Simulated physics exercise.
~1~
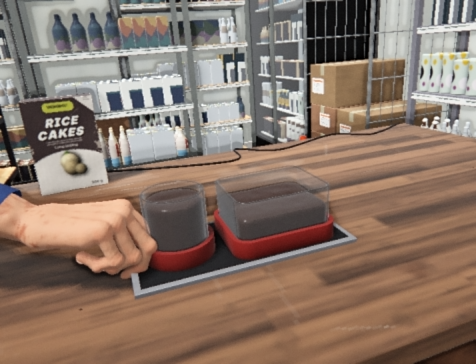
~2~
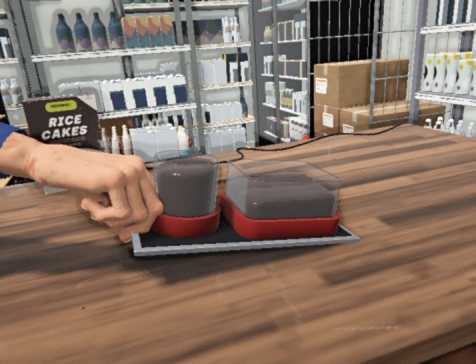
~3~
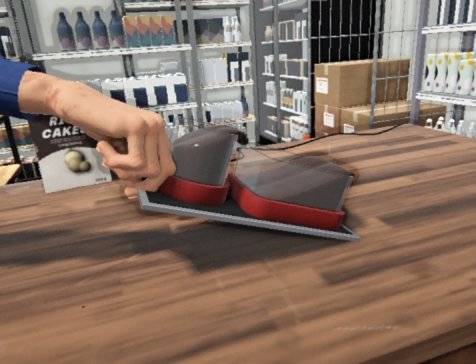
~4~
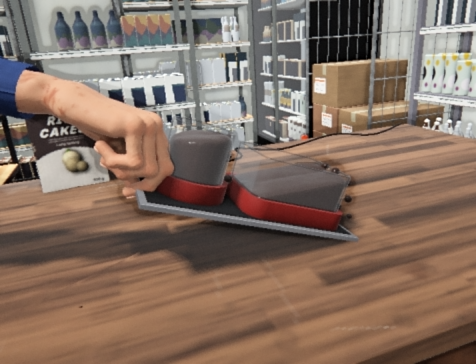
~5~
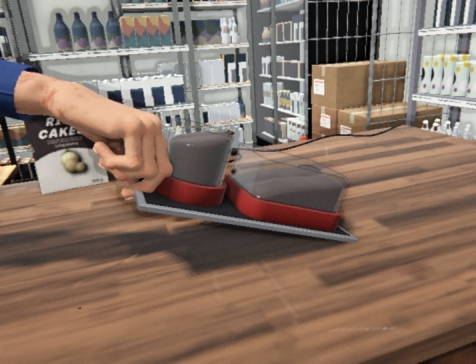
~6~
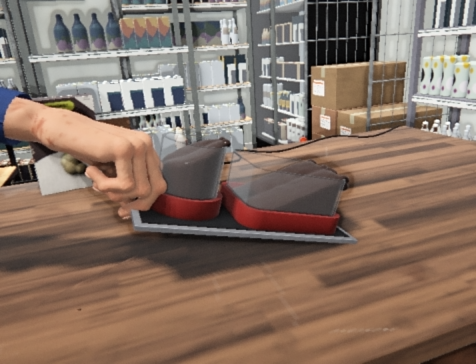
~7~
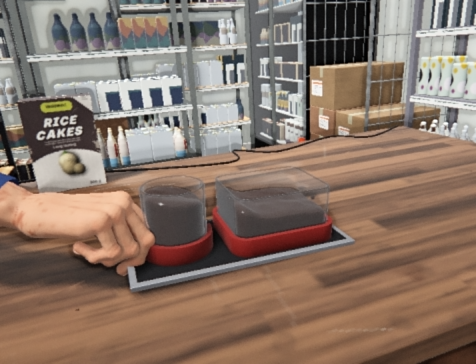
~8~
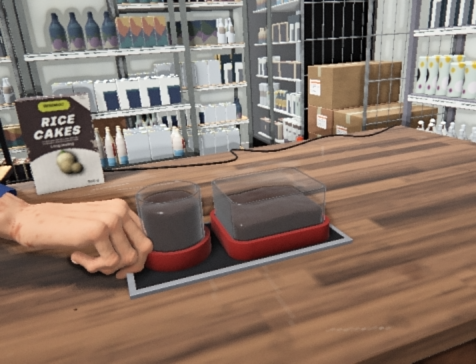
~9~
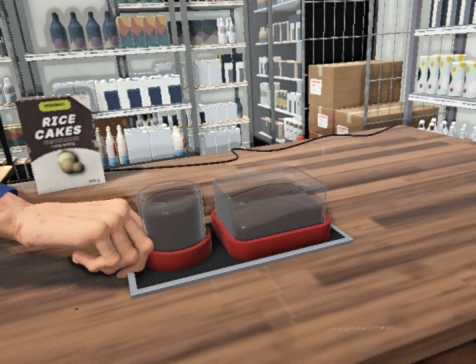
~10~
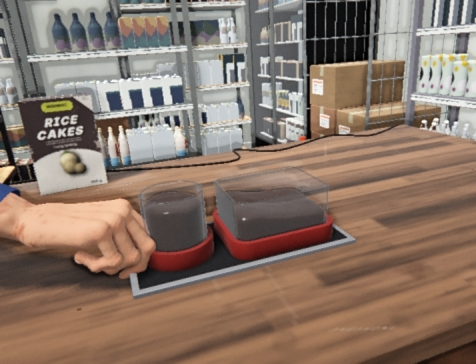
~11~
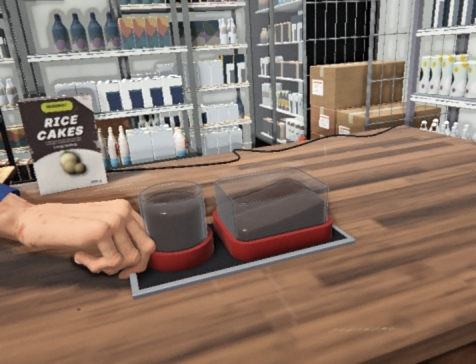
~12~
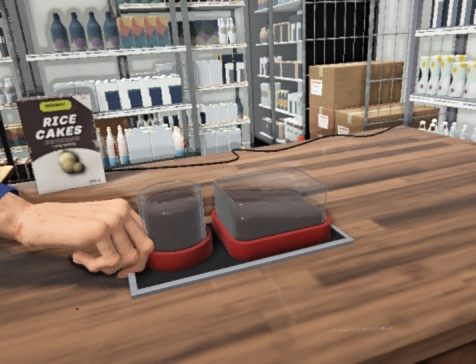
The clip shows a hand lifting the left edge of a serving tray holding two clear containers of dark liquid in red holders, tilting it steeply, pausing, then lowering it, leaving the tray flat on the wooden worktop with both containers upright and the hand still beside it.
